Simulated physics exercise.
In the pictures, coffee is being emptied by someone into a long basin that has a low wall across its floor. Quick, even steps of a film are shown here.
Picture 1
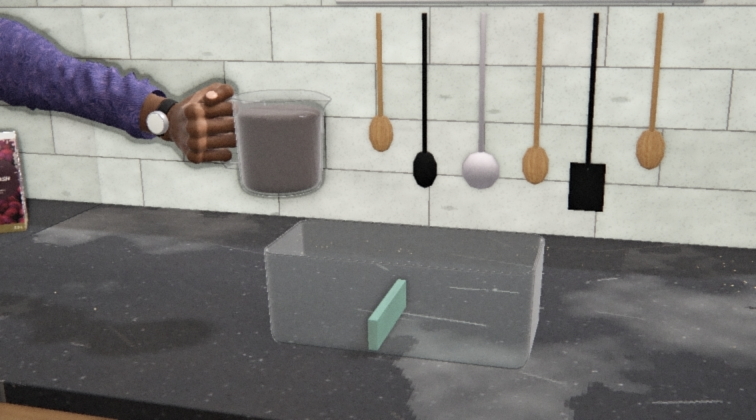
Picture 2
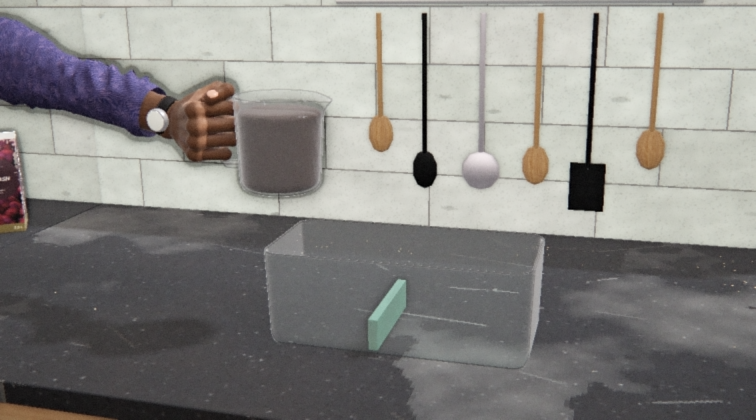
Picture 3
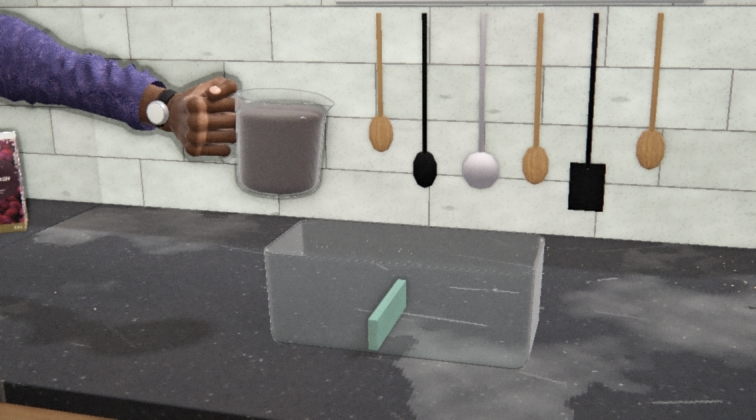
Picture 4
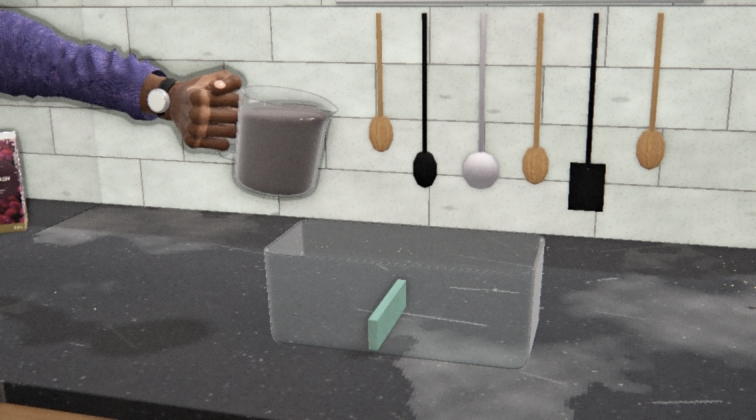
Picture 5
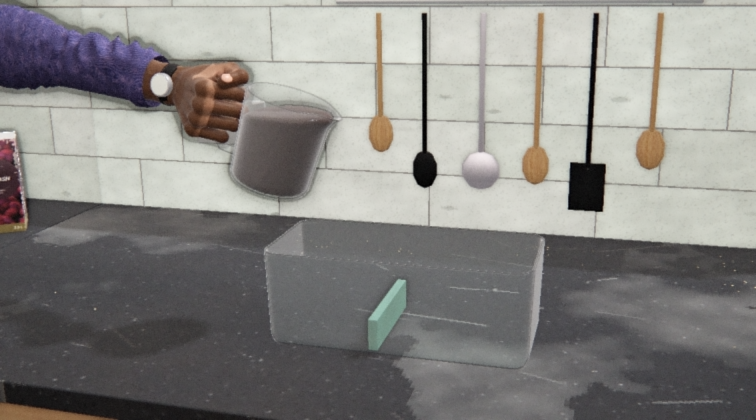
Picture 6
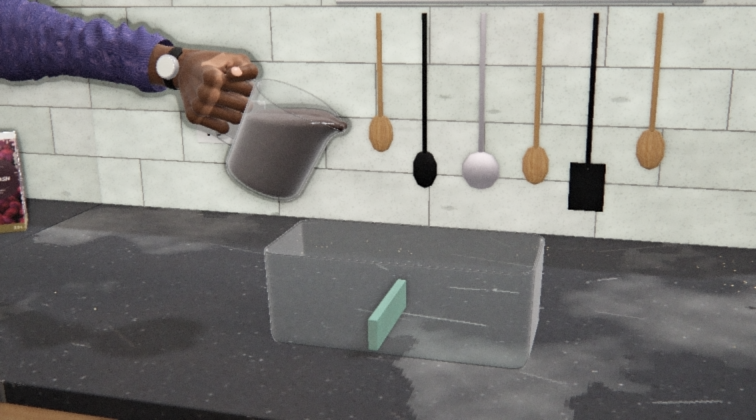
To begin with, a purple-sleeved arm wearing a watch holds a clear jug of dark brownish liquid upright, above and left of a see-through basin with a low green wall inside. The hand then gradually tilts the jug rightward, and the liquid shifts toward the spout until it reaches the lip.
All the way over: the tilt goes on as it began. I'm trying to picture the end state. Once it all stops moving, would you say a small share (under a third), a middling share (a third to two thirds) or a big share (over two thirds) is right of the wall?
A middling share, a third to two thirds.
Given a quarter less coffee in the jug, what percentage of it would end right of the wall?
About 35 percent.
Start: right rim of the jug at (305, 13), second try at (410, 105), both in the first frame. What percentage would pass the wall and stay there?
In order, some 50 and 95 percent.
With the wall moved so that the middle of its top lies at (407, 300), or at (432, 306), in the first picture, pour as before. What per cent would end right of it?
Roughly 15 per cent first and roughly 10 per cent second.
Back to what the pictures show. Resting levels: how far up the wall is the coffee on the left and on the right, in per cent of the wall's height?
It settles around 50 on the left side and around 40 on the right side.
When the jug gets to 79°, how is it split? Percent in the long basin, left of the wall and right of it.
Left part 5 %; right part 15 %.
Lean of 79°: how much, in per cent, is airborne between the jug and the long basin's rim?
Airborne share: Approx. 20 %.
A moment on, the jug is tipped on its side and 65 per cent is still to pour, 3 is left of the wall and 13 right of it.
Next, the jug is tipped right over and 19 per cent is still to pour, 22 is left of the wall and 48 right of it.
Then the jug is tipped right over and 3 per cent is still to pour, 42 is left of the wall and 53 right of it.
Later the jug is tipped right over and 0 per cent is still to pour, 45 is left of the wall and 54 right of it.
In the end 46 per cent lies left of the wall, 54 right of it and 0 outside.
